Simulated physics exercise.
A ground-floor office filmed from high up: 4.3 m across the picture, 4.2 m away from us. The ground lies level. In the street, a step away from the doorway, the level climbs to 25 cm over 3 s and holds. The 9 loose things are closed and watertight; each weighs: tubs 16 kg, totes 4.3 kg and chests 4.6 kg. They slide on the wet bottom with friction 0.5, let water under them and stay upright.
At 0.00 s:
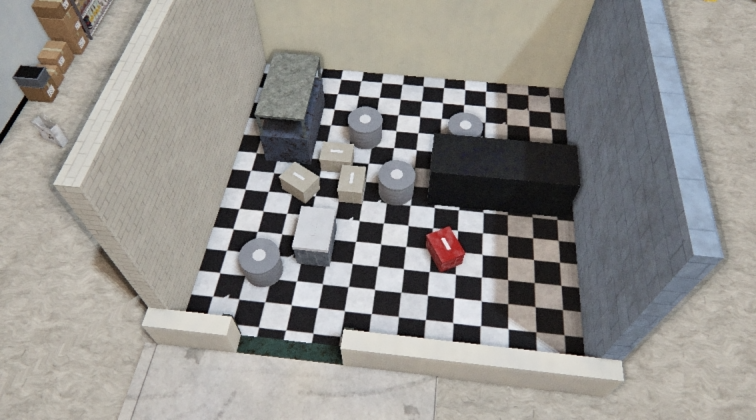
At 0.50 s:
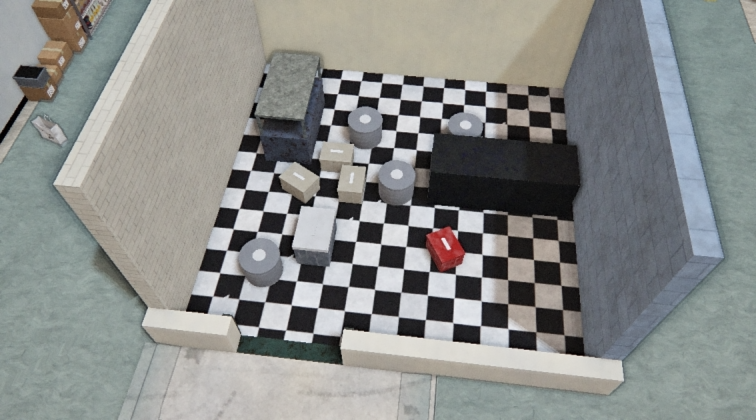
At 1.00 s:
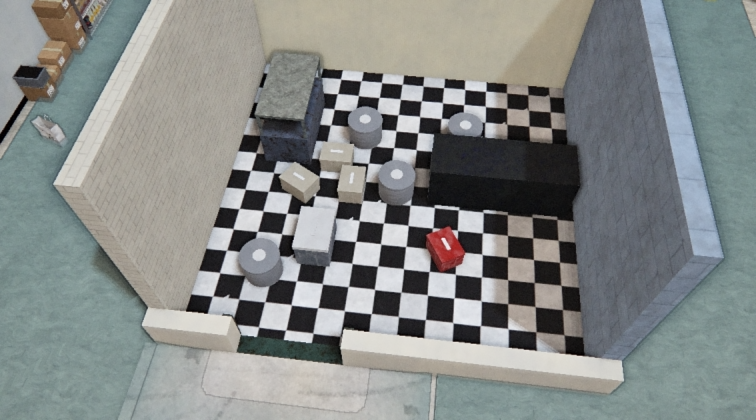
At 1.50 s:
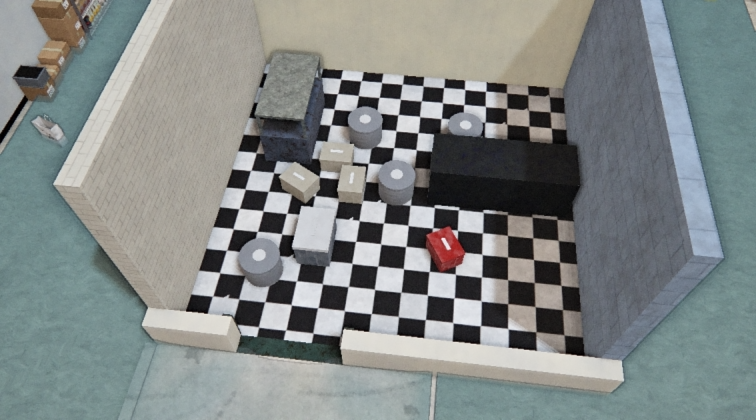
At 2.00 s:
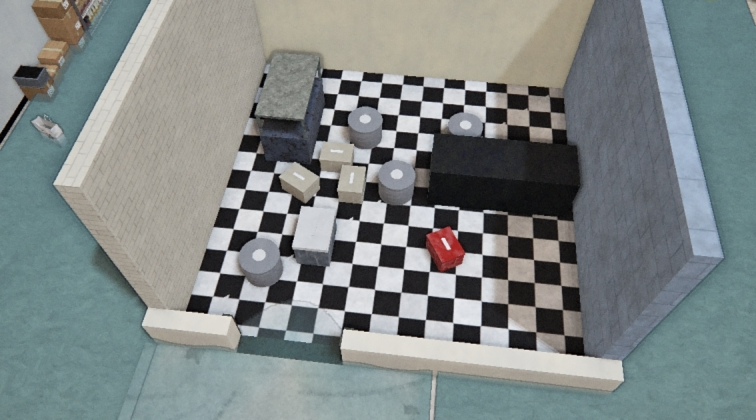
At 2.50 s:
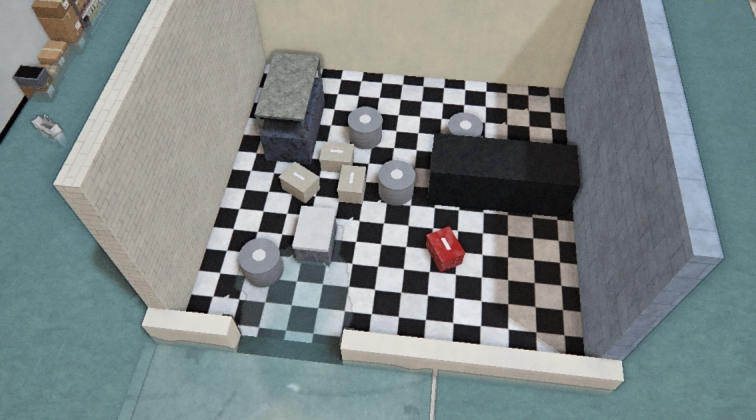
To begin with, a red box, pale boxes and grey drums stand on a dry checkered floor inside a walled room, seen from above. Bluish-green water spreads over the ground outside, then enters through the doorway and creeps across the nearest tiles towards a grey box, while none of the objects shift.
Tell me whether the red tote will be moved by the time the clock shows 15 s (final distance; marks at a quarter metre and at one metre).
Red tote is nudged along.
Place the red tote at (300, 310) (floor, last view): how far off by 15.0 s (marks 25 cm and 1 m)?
It gets carried off.
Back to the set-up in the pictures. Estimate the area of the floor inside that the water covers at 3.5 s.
Some 4.5 m2.
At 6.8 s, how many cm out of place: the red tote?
About 30 cm.
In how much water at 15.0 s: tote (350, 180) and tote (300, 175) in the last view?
About 18 and 17 cm.
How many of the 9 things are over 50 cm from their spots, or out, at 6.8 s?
7 of them.
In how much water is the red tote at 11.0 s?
About 4 cm.
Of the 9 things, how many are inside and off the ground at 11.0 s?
At that moment 9.
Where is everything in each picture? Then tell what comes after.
In the first picture, the red tote at (446, 244), on the bottom; water covers 0.0 m2; 0 of 9 have shifted.
In the second picture, the red tote at (446, 244), on the bottom; 0.0 m2 under water; 0 of 9 have shifted.
In the third picture, the red tote at (446, 244), on the bottom; water covers 0.0 m2; 0 of 9 have shifted.
In the fourth picture, the red tote at (446, 244) rests on the ground; water covers 0.0 m2; 0 of 9 have shifted.
In the fifth picture, the red tote at (446, 244), on the bottom; water covers 0.4 m2; 0 of 9 have shifted.
In the sixth picture, the red tote at (446, 244) rests on the ground; 1.1 m2 under water; 0 of 9 have shifted.
After 3.5 s the red tote is near (446, 244), 0.0 m from its start, aground; 1 afloat.
After 6.8 s the red tote is near (475, 244), 0.3 m from its start, aground; 5 afloat.
After 11.0 s the red tote is near (500, 276), 0.7 m from its start, afloat; 9 afloat.
After 15.0 s the red tote is near (389, 244), 0.6 m from its start, afloat; 9 afloat.
